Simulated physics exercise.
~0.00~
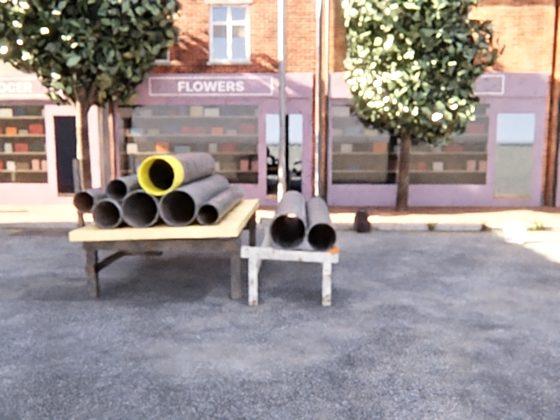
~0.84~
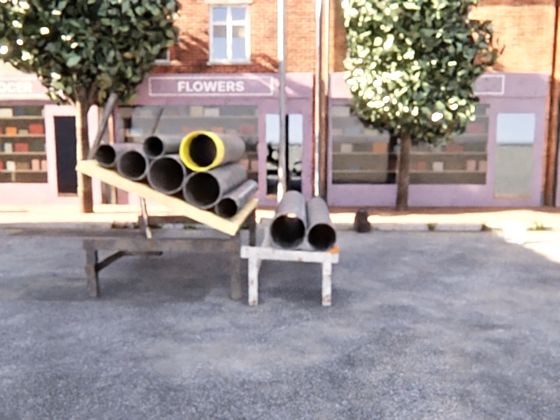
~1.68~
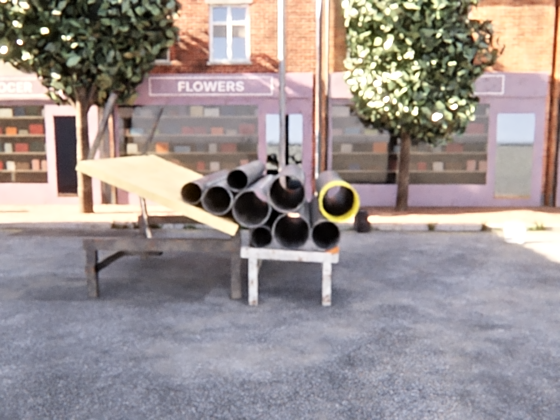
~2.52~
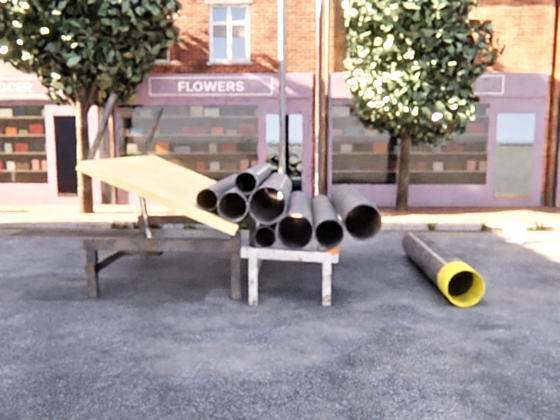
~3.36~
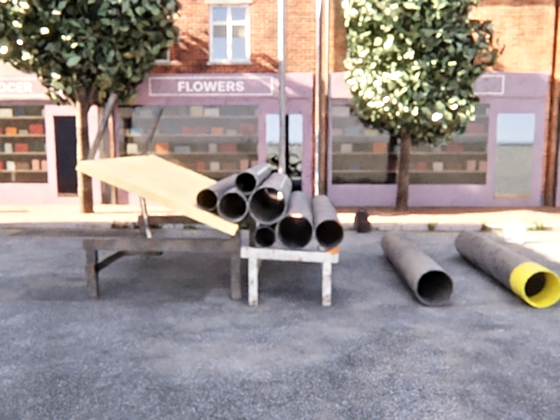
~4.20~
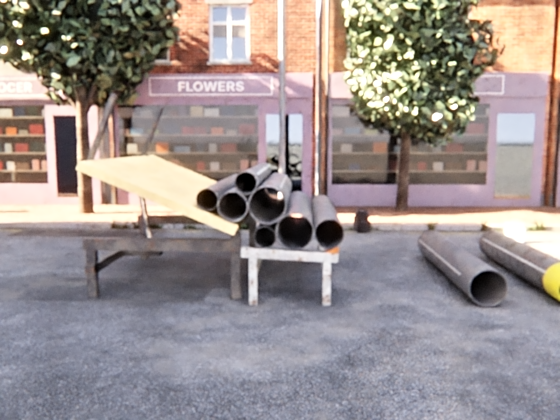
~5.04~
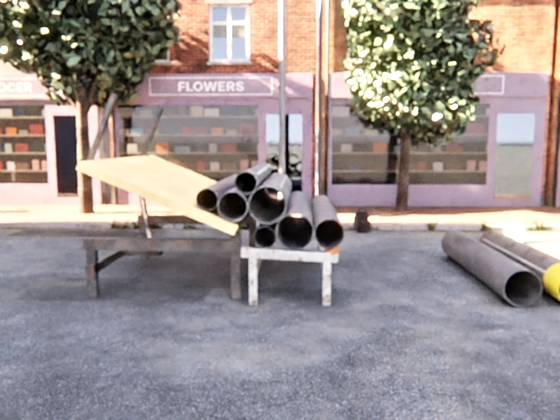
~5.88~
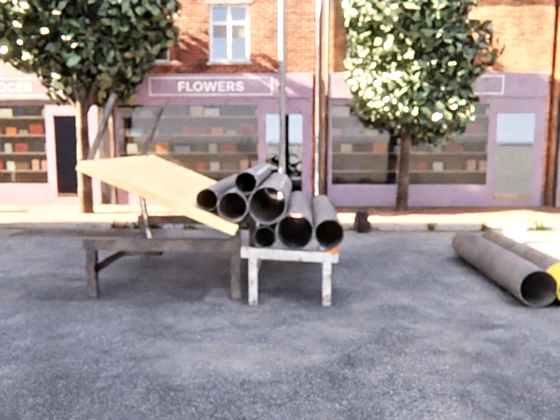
A stack of dark pipes with one yellow-ringed pipe on top sits on a pale wooden table at left, beside a low whitish rack already holding two pipes, on grey tarmac facing a brick row with a flower shop and two trees. The tabletop tips down to the right, and the pipes roll together onto the rack. The yellow one rolls across the pile and drops off the far end to the ground. A dark pipe follows it down. Both roll right and come to rest side by side, the yellow one partly out of view, while the others stay heaped by the tilted top.
